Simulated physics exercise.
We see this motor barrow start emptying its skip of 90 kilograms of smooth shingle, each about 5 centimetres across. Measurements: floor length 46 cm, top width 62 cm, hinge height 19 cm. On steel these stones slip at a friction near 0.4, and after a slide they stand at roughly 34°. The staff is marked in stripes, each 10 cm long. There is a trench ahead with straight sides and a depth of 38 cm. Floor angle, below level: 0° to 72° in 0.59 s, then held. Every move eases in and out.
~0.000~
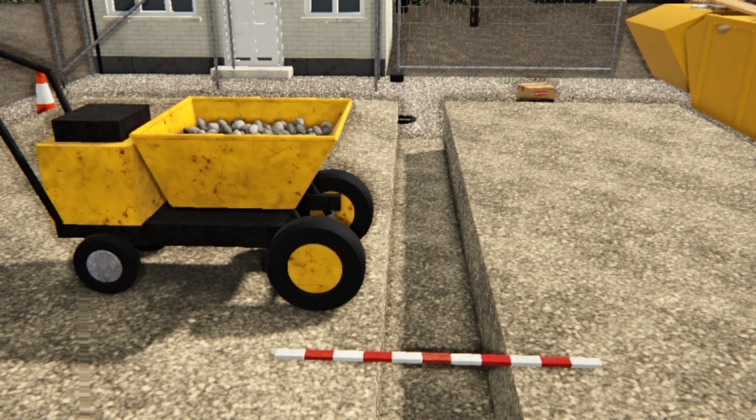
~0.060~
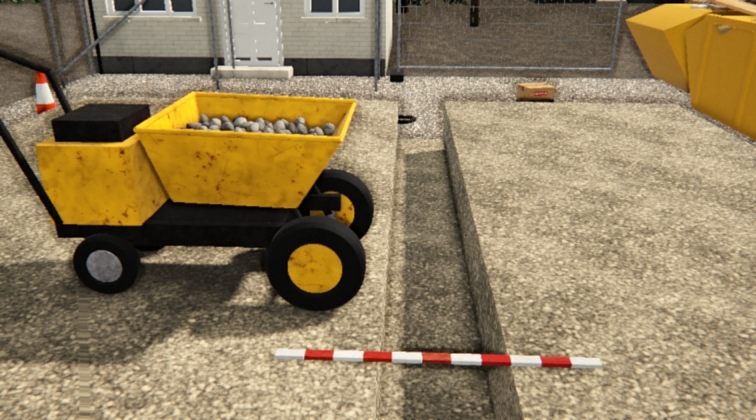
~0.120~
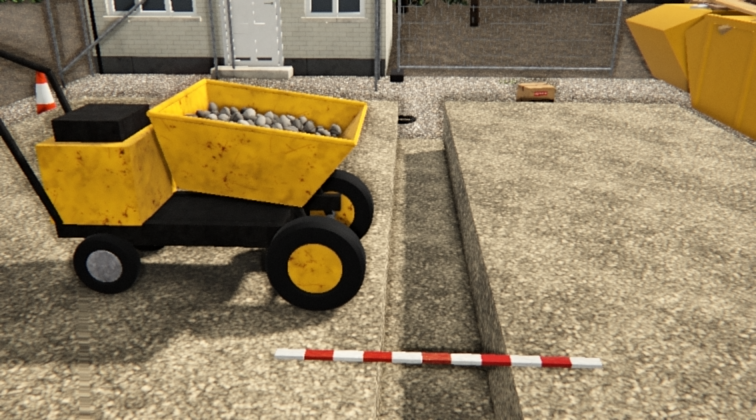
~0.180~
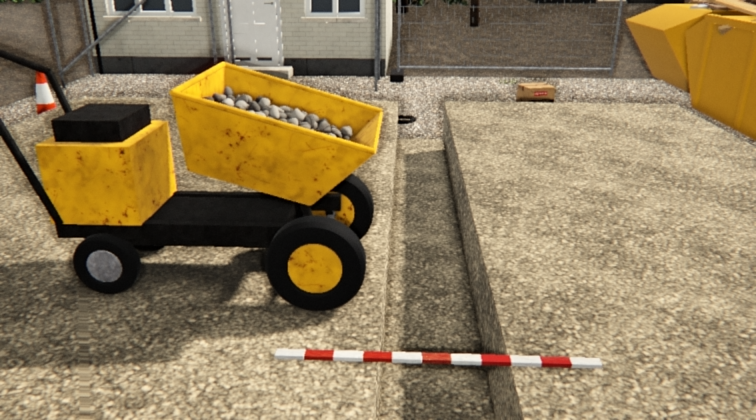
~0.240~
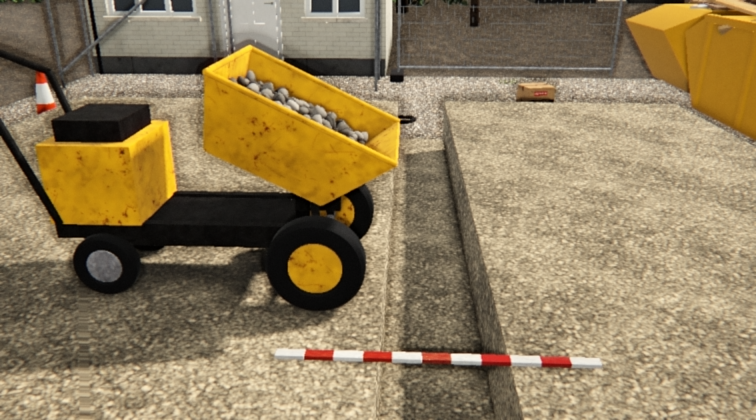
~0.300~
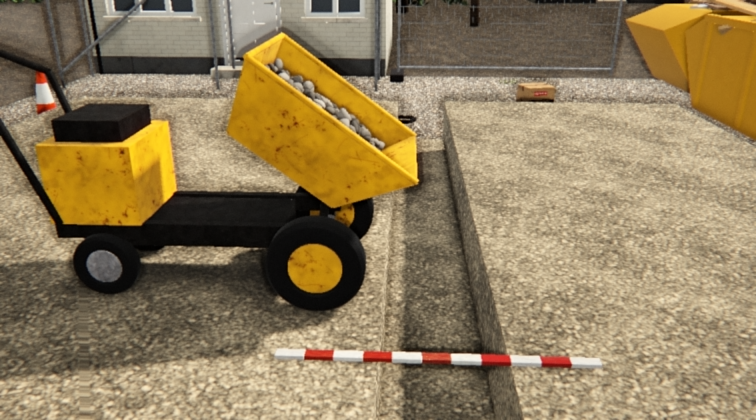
On a fenced building site, a small yellow dumper's stone-filled skip tilting steeply forward to the right beside a narrow trench.
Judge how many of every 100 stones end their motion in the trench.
I would put it near 35 out of 100.
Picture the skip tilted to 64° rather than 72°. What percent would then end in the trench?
Some 35% would finish there.
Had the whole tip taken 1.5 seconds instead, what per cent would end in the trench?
About 60%.
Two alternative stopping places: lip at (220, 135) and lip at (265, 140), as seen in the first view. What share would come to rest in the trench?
From the first place around 95 per cent, from the other around 85.
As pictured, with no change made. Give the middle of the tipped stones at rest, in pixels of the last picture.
(527, 276).
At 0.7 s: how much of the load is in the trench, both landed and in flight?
About 10%.
After 0.4 s the floor is at 60°; 100 % in the skip; the foremost stones are at (423, 195).
After 0.7 s the floor is at 72°; 73 % in the skip, 11 % in the trench, 17 % past the trench; the foremost stones are at (528, 265).
After 1.0 s the floor is at 72°; 18 % in the skip, 18 % in the trench, 65 % past the trench; the foremost stones are at (741, 299).
After 3.0 s the floor is at 72°; 0 % in the skip, 35 % in the trench, 65 % past the trench; the foremost stones are past the picture's edge.
